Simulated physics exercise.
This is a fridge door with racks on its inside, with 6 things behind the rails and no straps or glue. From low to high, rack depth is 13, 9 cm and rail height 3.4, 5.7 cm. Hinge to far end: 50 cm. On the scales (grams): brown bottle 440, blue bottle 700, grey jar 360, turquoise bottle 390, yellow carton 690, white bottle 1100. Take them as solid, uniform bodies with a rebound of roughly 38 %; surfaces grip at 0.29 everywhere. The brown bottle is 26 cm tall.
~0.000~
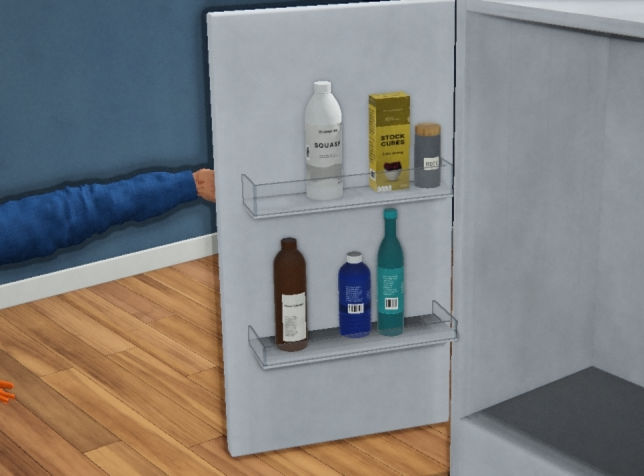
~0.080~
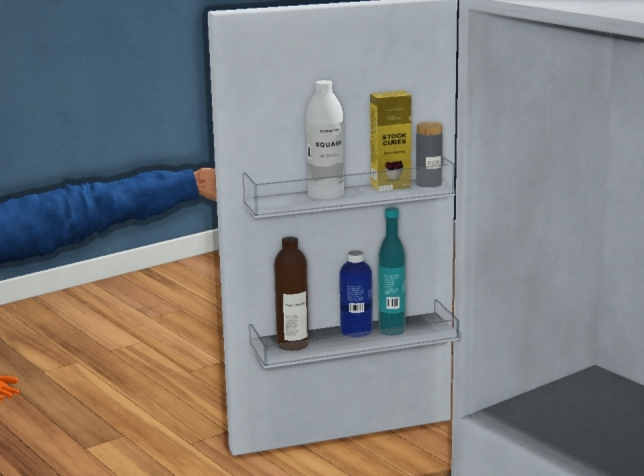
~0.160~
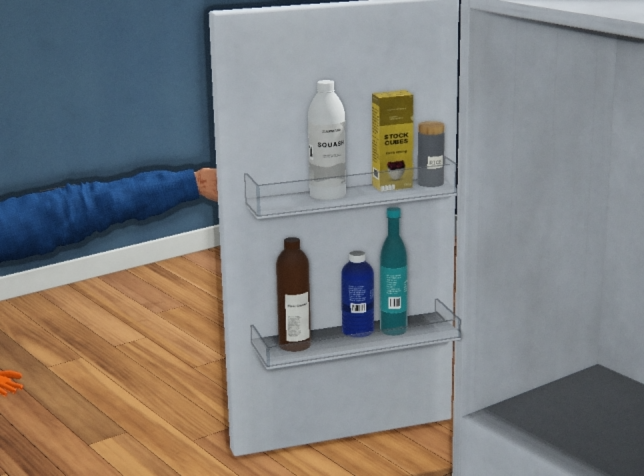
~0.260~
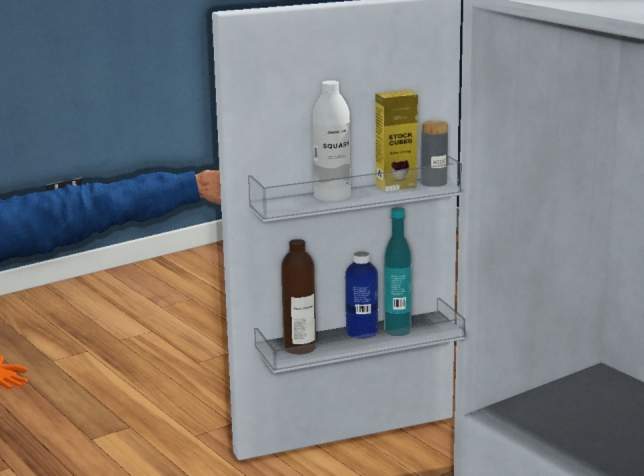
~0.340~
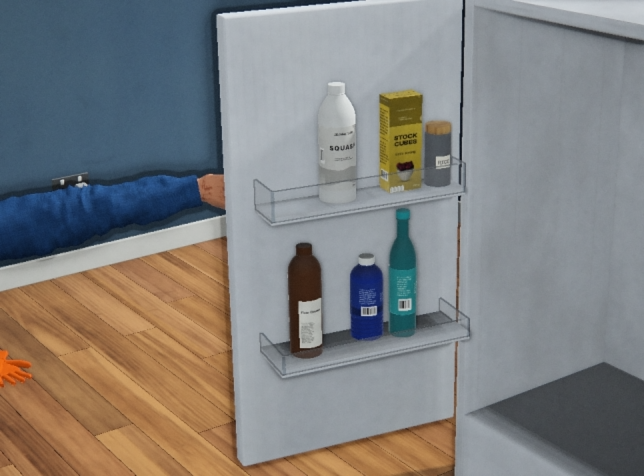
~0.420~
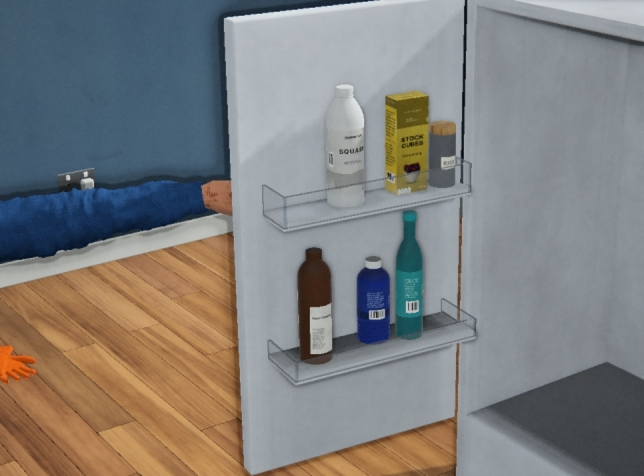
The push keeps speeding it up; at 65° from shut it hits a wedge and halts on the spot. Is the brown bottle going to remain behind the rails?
The brown bottle comes out.
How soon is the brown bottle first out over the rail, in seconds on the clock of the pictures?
Near 0.9 s.
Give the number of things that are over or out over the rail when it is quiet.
That comes to 2.
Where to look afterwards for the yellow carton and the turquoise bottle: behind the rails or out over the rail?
The yellow carton ends behind the rails; the turquoise bottle ends out over the rail.
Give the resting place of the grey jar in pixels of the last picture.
Around (467, 156).
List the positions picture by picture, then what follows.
Door at 110°; brown bottle (290, 294); blue bottle (355, 293), in the first frame.
Door at 110°; turquoise bottle (392, 271); yellow carton (391, 141), in the second frame.
Door at 108°; white bottle (327, 139); blue bottle (358, 293), in the third frame.
Door at 105°; grey jar (434, 154); turquoise bottle (398, 271), in the fourth frame.
Door at 101°; yellow carton (401, 142); white bottle (337, 142), in the fifth frame.
Door at 96°; brown bottle (315, 305); blue bottle (373, 299), in the sixth frame.
After 0.92 s, door at 65°; brown bottle now out over the rail; turquoise bottle leaning 10°; white bottle leaning 7°.
After 1.42 s, door at 65°; turquoise bottle now out over the rail; blue bottle slid 5 cm; yellow carton slid 2 cm.
After 1.82 s, door at 65°; blue bottle slid 5 cm; yellow carton slid 2 cm.
At rest (2.4 s), out over the rail, brown bottle and turquoise bottle; the other 4 in place, give or take 5 cm.
